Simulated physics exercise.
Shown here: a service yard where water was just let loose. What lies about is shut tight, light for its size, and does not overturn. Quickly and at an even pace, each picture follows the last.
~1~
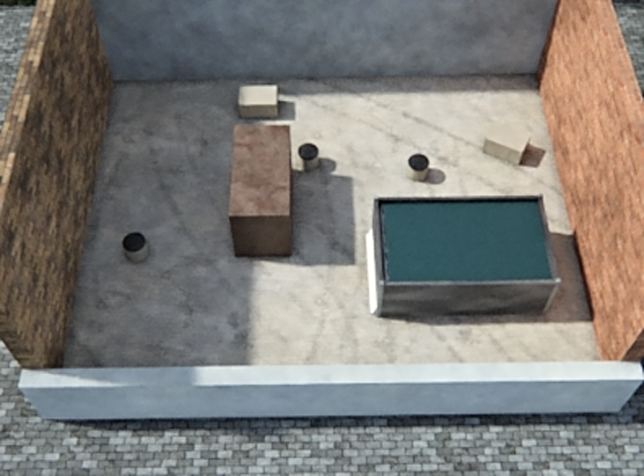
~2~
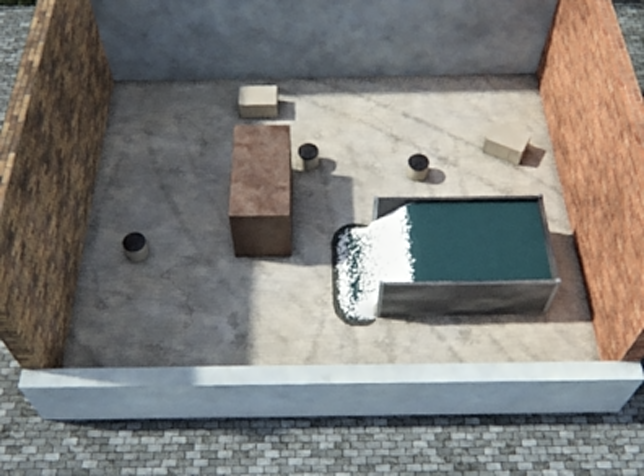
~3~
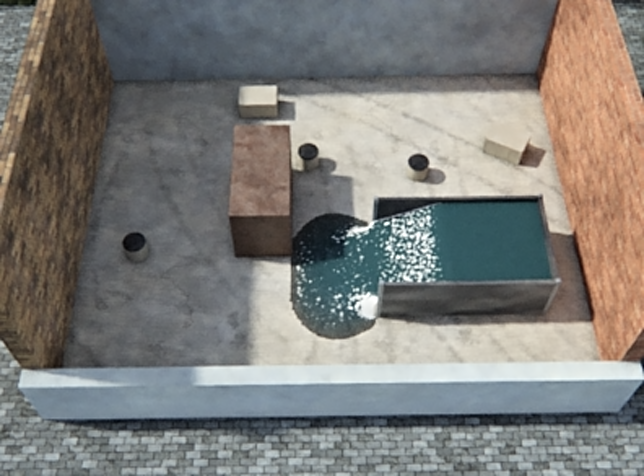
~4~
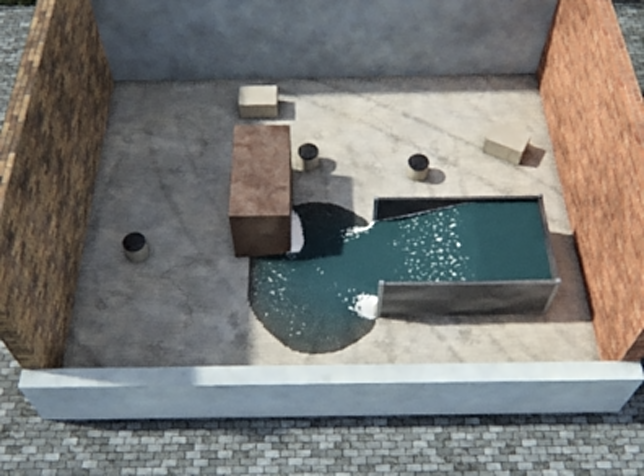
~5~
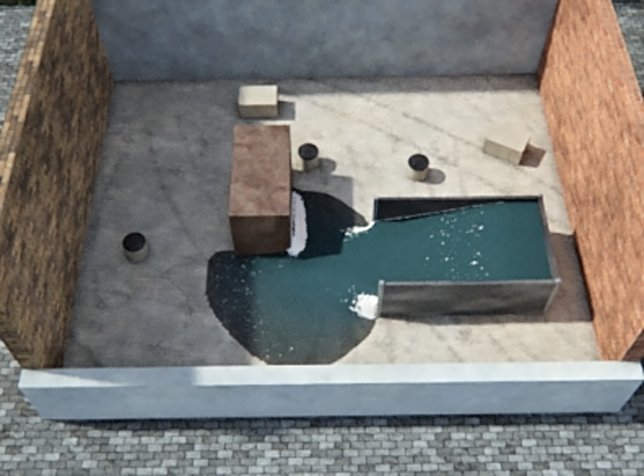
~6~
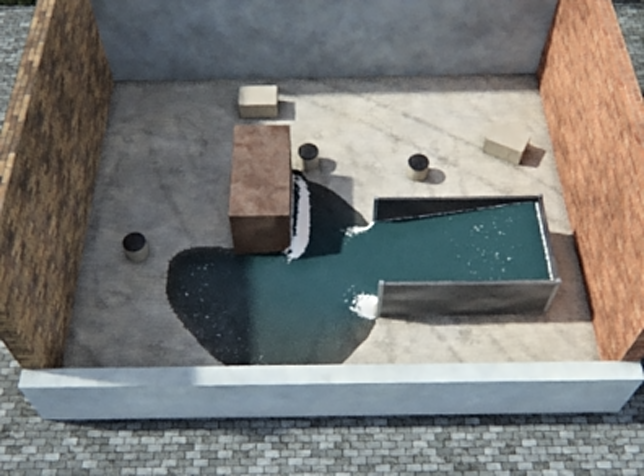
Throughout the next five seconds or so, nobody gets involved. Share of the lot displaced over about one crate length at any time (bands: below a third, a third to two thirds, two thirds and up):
A third to two thirds.
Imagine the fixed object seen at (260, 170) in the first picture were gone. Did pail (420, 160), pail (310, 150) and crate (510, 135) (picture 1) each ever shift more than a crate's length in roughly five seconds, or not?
Item one stayed under the mark, item two stayed under the mark, item three stayed under the mark.
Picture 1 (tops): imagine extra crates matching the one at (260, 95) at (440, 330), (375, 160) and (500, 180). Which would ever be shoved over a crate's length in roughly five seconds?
In that order: Short of that, not that far, less than that.
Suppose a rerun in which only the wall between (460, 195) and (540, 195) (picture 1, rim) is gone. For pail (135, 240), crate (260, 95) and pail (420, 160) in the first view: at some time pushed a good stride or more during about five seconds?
Outcome by item - short of that distance / displaced that far / displaced that far.
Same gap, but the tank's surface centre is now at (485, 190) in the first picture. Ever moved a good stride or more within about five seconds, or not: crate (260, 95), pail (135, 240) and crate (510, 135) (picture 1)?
First displaced far, then displaced far, then never went far.
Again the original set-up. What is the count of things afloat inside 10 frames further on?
The total here is 0.
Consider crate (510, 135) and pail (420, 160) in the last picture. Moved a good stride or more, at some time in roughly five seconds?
Answer in sequence: A shorter distance; a shorter distance.
A moment on, 0 of 5 are well off their spots; 0 afloat.
Next, 2 of 5 are well off their spots; 0 afloat.
Later, 3 of 5 are well off their spots; 0 afloat.
In the end, 3 of 5 are well off their spots, and 3 have been at some point; 3 afloat.
